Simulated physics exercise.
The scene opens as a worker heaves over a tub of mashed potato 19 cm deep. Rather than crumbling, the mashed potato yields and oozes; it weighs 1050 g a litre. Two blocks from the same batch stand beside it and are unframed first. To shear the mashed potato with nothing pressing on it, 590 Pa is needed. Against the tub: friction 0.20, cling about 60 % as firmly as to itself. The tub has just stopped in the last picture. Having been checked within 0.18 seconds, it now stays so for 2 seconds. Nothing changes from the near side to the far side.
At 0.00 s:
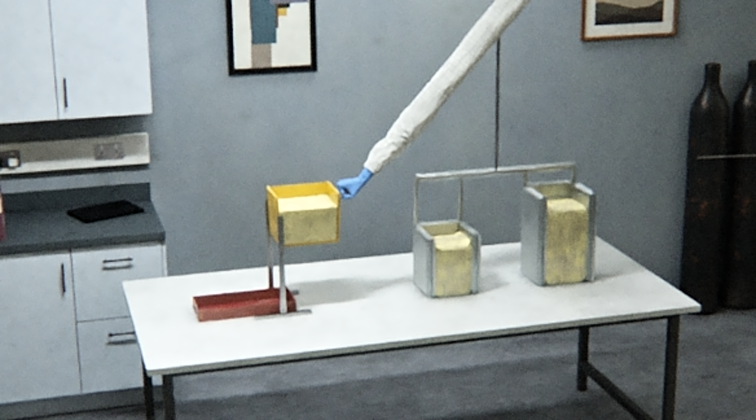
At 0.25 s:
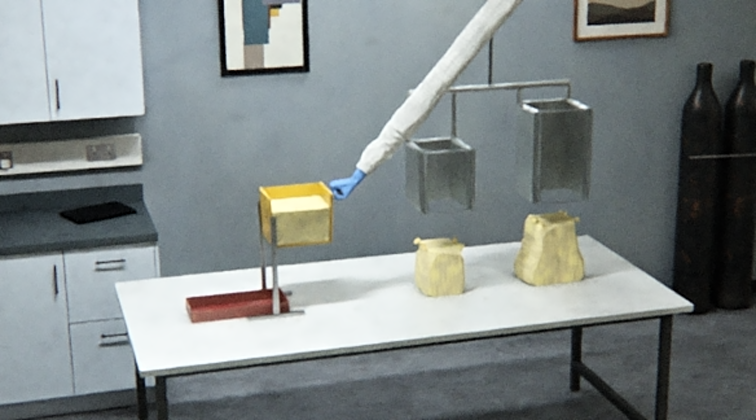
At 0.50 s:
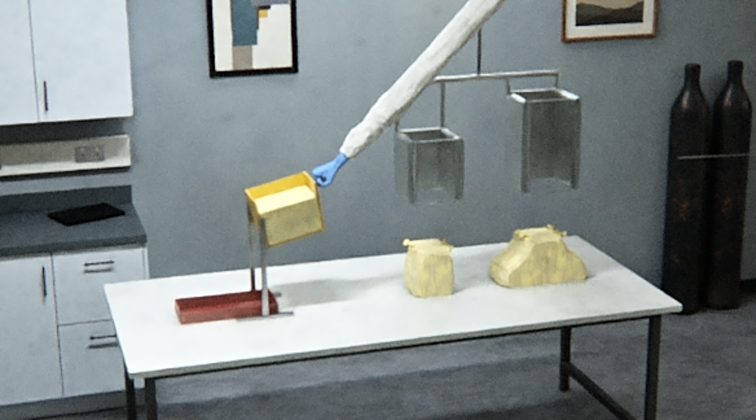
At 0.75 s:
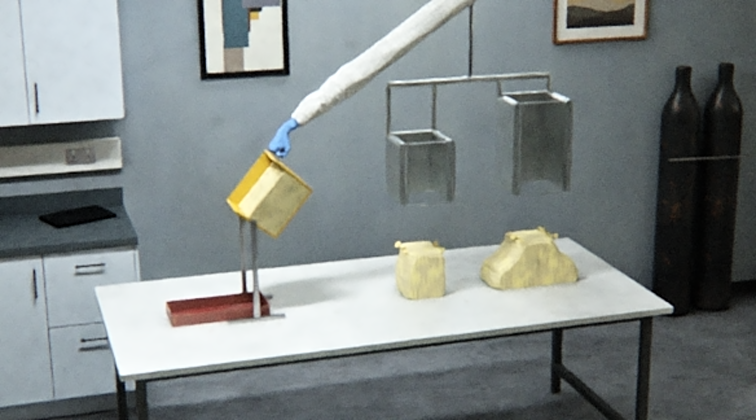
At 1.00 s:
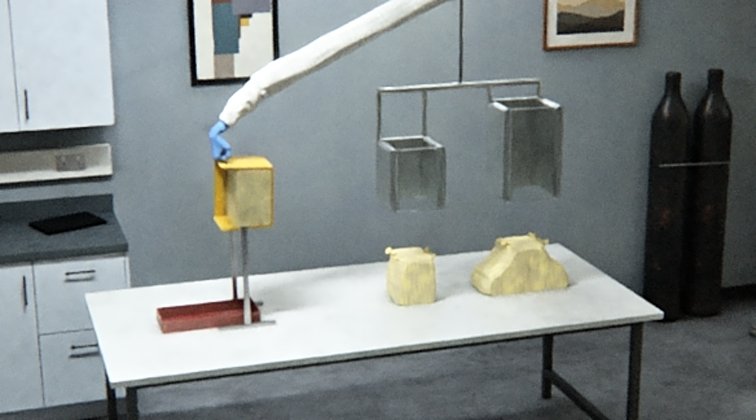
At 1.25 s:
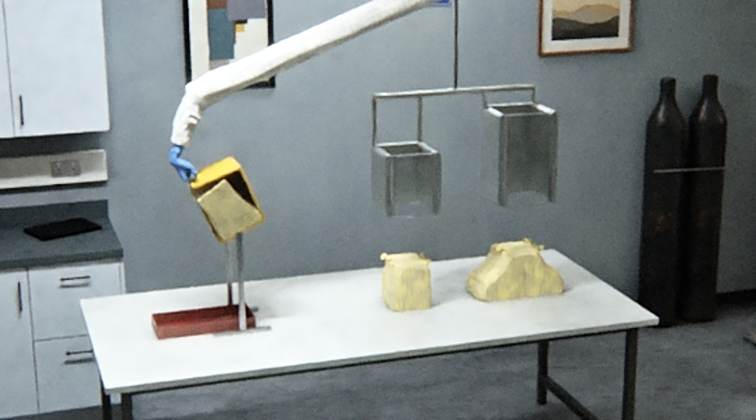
A metal frame lifts two grey, open-ended boxes off two pale yellow blocks on a white table, seen from slightly above in a grey-walled room with white cabinets. The left block barely changes while the taller right one slumps wide. A white-sleeved arm in a blue glove then turns a yellow tub of mashed potato leftward above a red tray, past upright onto its side, as the view drifts right.
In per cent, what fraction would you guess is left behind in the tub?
My guess is 0 per cent.
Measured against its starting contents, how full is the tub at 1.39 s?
Around 50 per cent.
After 1.39 s, the tub is at 112 degrees and holds 49 %.
After 1.56 s, the tub is at 112 degrees and holds 0 %.
After 1.73 s, the tub is at 112 degrees and holds 0 %.
After 1.90 s, the tub is at 112 degrees and holds 0 %.
After 3.25 s, at the end, the tub is at 112 degrees and holds 0 %.
